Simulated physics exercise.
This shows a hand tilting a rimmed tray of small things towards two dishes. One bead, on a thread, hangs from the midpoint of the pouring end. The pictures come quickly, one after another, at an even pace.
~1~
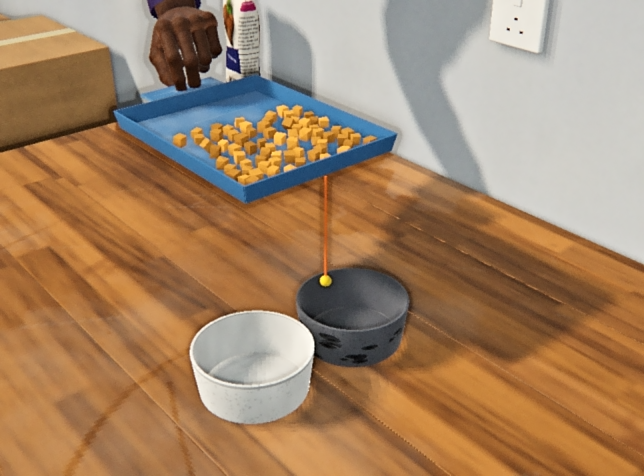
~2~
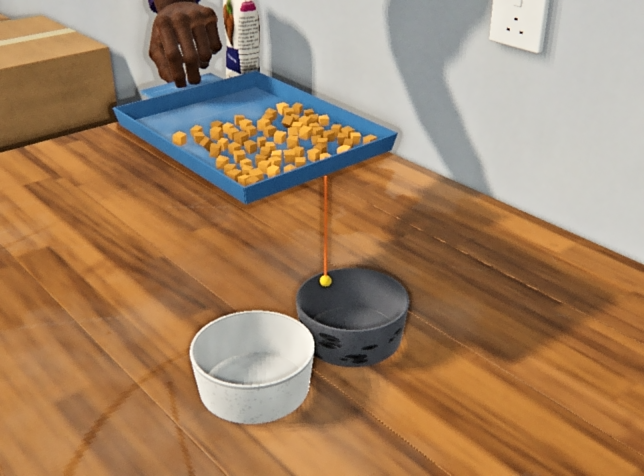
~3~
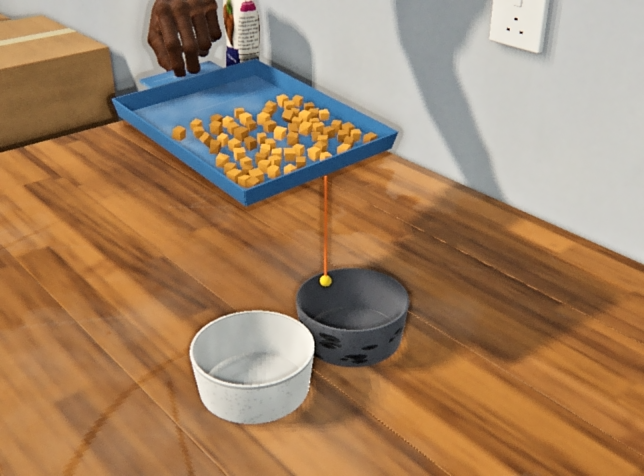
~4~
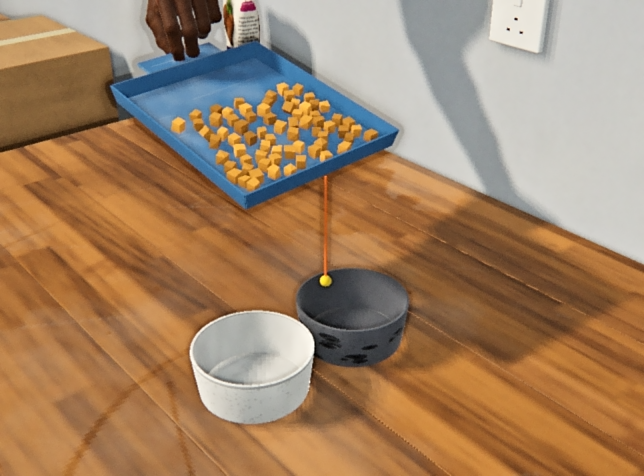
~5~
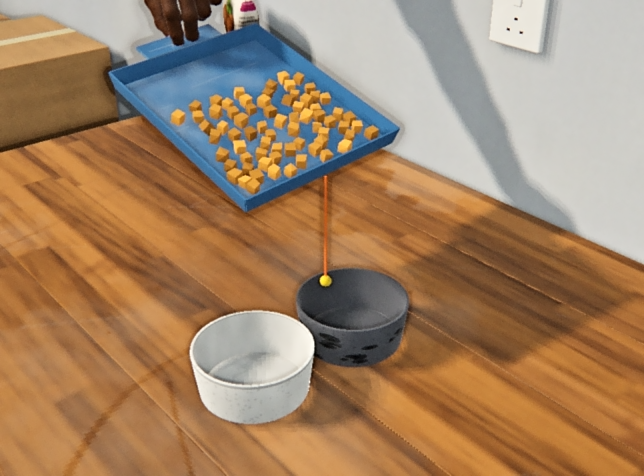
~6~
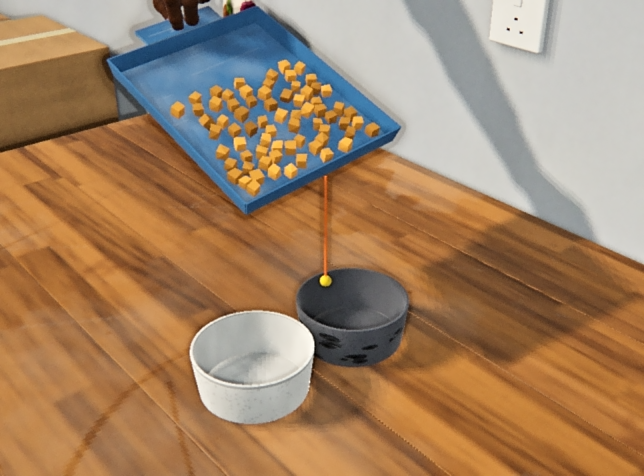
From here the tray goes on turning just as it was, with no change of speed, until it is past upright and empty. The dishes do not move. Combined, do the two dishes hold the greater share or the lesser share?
Most likely the spill will be the lesser part.
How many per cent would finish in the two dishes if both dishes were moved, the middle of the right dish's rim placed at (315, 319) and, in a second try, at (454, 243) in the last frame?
60% for the first placement, 0% for the second.
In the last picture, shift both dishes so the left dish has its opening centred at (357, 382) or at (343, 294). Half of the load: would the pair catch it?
A minority, then a minority.
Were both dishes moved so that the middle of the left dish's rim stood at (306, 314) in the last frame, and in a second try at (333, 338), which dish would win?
In the first try it's the leftmost dish, and in the second it's the leftmost dish.
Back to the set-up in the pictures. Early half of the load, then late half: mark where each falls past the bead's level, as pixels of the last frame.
(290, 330) for the early half, (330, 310) for the late half.
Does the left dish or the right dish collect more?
Answer: The one at left.
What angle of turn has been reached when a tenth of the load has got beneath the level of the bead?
Near 115 degrees.
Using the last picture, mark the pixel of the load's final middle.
About (290, 385).
Soon after the last picture, tray tipped steeply; all on the tray.
A little later, tray tipped past a quarter turn; all on the tray.
Later still, tray tipped past a quarter turn; about half in the left dish; a small part in the right dish; about a third outside both.
At rest, tray tipped past a quarter turn; about half in the left dish; a small part in the right dish; about a third outside both.
